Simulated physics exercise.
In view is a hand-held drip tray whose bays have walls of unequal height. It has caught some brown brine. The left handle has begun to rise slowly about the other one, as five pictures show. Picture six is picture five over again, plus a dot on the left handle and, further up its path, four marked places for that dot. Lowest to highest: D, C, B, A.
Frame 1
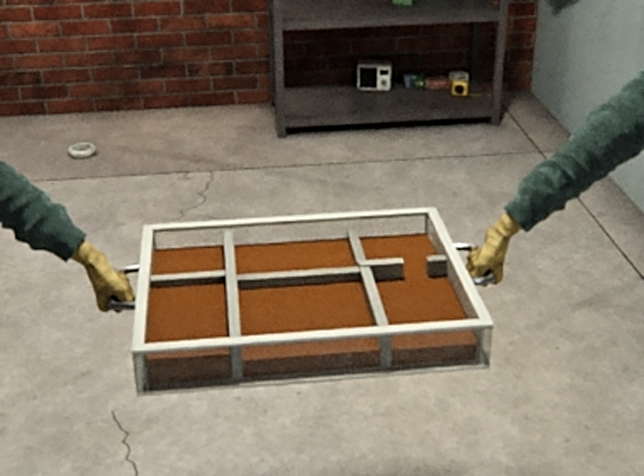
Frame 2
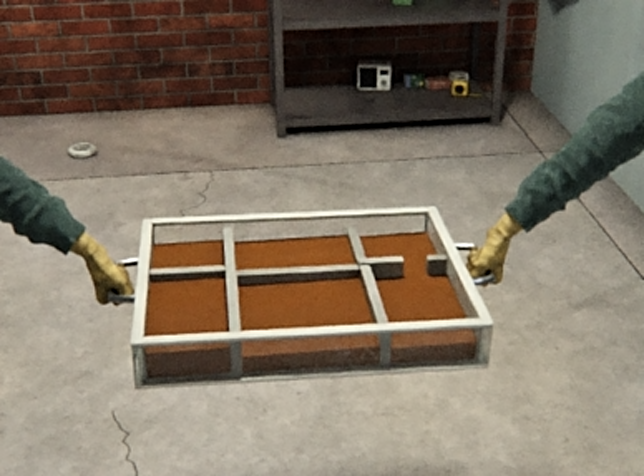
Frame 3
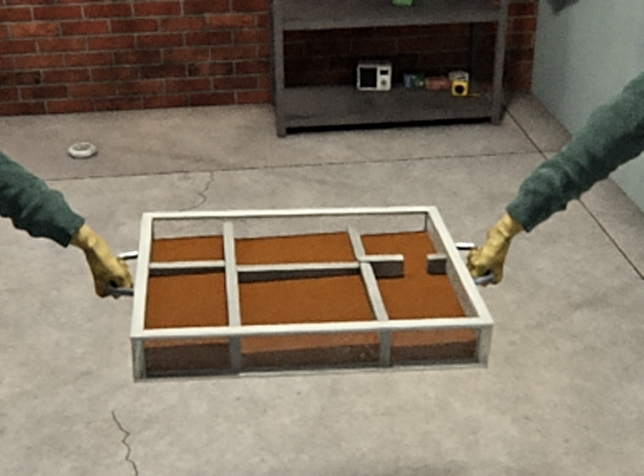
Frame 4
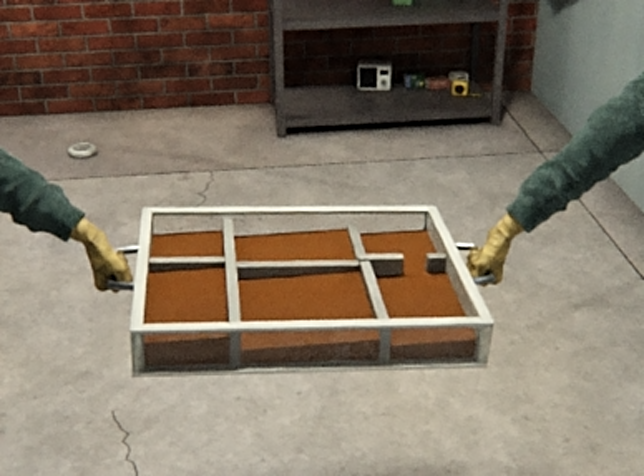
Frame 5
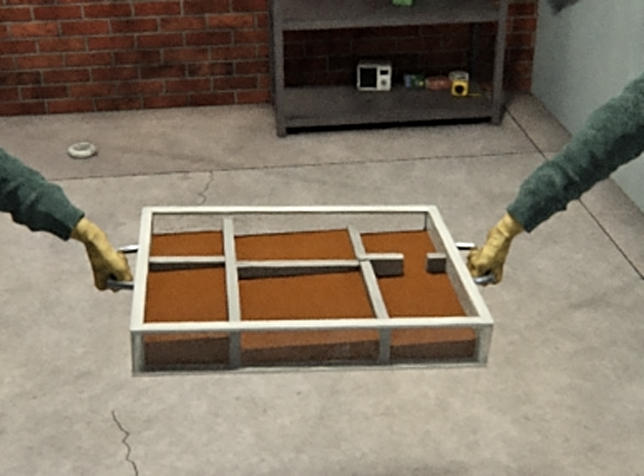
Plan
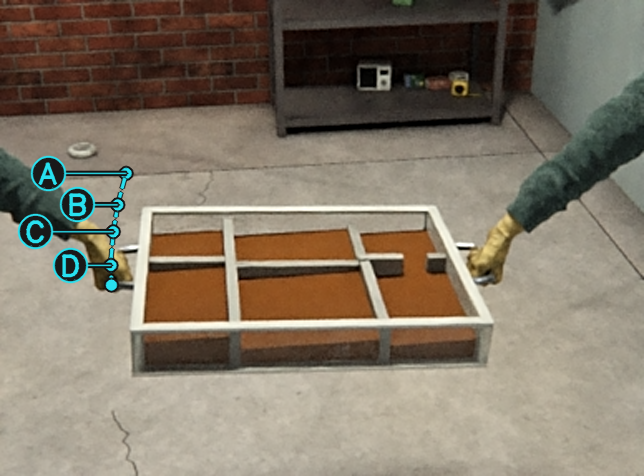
A pale-framed, clear-sided tray divided into bays and holding brown liquid is held low over a cracked grey concrete floor, seen from above by a still camera. Yellow-gloved hands in dark green sleeves grip its left and right handles, with a brick wall, dark shelving and a small white ring behind. The left hand raises its side slightly, tilting the tray gently down to the right, while the right hand barely moves.
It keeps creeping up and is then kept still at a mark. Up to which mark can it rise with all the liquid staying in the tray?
The answer is mark B.
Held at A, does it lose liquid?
Yes.
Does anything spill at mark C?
No.
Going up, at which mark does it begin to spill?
The answer is A.
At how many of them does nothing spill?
Three of the four.
On the marked copy, A at (126, 173); B at (117, 204); C at (113, 231); D at (110, 265).
If A is chosen, about 4 % goes over the rim.
If B is chosen, nothing spills; the front right bay holds the most.
If C is chosen, nothing spills; the front middle bay holds the most.
If D is chosen, nothing spills; the front middle bay holds the most.
